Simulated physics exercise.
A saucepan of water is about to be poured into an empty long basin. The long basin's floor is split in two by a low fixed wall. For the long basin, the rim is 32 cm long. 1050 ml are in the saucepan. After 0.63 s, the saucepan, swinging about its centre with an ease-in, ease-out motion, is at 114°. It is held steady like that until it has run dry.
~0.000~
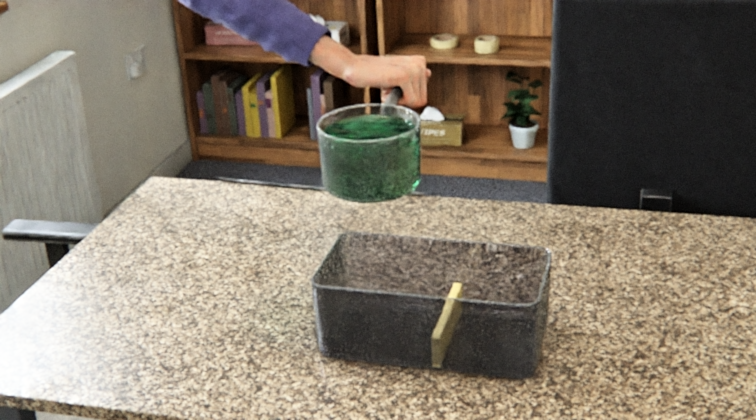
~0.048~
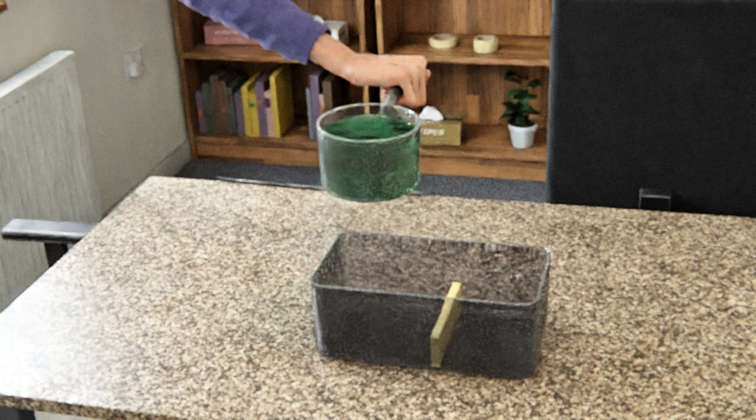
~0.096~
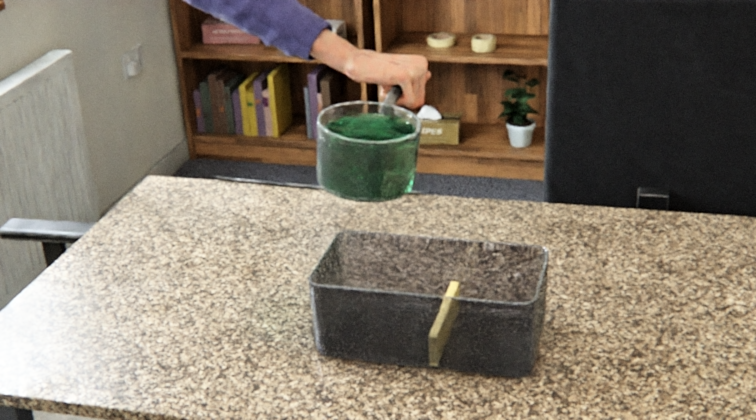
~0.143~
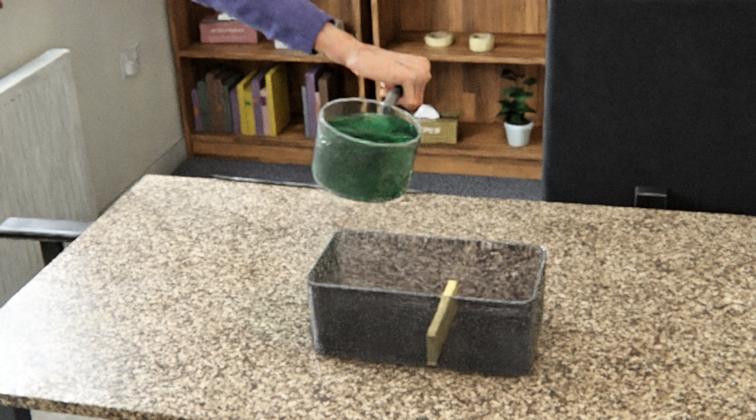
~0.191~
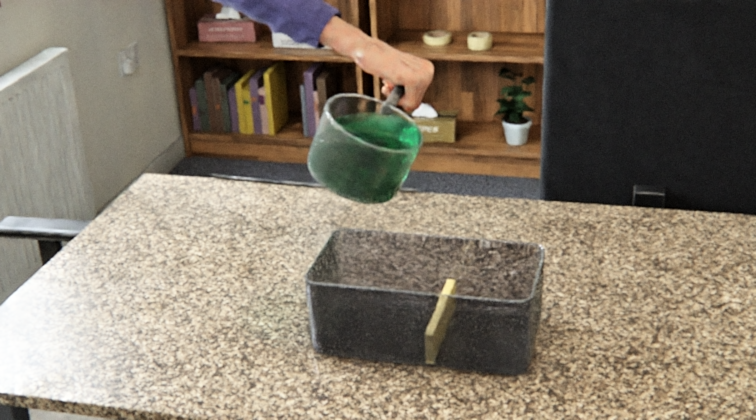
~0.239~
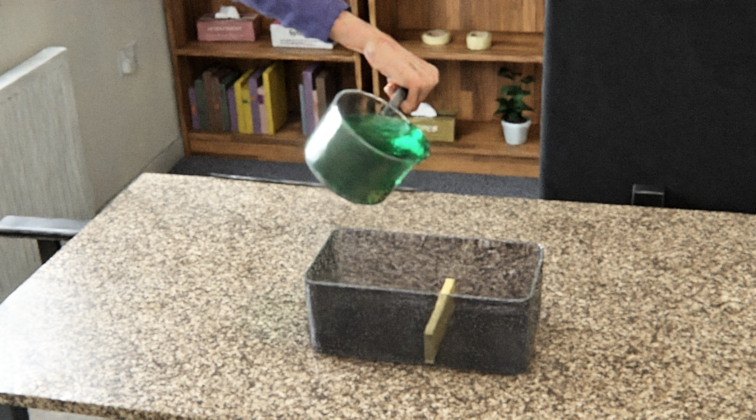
At first, a hand holds a clear pan of green liquid nearly upright above a long, dark-looking basin with a yellowish divider on a speckled table. The hand then tilts the pan to the right, gradually and then more steeply, and the liquid shifts toward its lower right rim.
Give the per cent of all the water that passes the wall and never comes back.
I would say 68 percent.
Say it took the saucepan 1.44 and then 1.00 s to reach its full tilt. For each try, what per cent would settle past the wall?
85 per cent first, 80 per cent second.
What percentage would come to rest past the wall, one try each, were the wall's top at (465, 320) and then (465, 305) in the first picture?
Roughly 40 per cent, then 45 per cent.
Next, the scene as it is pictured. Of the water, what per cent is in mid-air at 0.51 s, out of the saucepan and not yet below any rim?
About 44 per cent.
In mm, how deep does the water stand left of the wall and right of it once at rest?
12 mm left, 36 mm right.
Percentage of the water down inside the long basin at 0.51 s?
The basin holds roughly 24 in a hundred parts at that moment.
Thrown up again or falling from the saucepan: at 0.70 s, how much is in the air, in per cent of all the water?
Estimate: Around 14 per cent.
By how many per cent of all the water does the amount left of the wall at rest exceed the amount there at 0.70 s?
Near 16 percent, give or take.
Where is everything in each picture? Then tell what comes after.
Tilt 0°; pouring edge (418, 126); surface from (324, 128) to (418, 133); the long basin's rim runs from (326, 258) to (545, 277); the wall's top is at (447, 310), in the first picture.
Tilt 2°; pouring edge (418, 127); surface from (324, 127) to (417, 133), in the second picture.
Tilt 6°; pouring edge (419, 131); surface from (323, 126) to (417, 134), in the third picture.
Tilt 14°; pouring edge (420, 137); surface from (323, 125) to (418, 134), in the fourth picture.
Tilt 24°; pouring edge (420, 145); surface from (321, 130) to (422, 139); 1 per cent is over the edge, in the fifth picture.
Tilt 36°; pouring edge (420, 156); surface from (315, 132) to (416, 146); 4 per cent is over the edge, in the sixth picture.
Then, 0.51 s in, the tilt is 103° and 31 per cent is still to pour, 0 is left of the wall and 24 right of it.
Then, 0.70 s in, the tilt is 114° and 4 per cent is still to pour, 13 is left of the wall and 68 right of it.
Then, 0.91 s in, the tilt is 114° and 0 per cent is still to pour, 25 is left of the wall and 71 right of it.
Then, 1.13 s in, the tilt is 114° and 0 per cent is still to pour, 28 is left of the wall and 69 right of it.
Finally, 29 per cent lies left of the wall, 68 right of it and 3 outside.
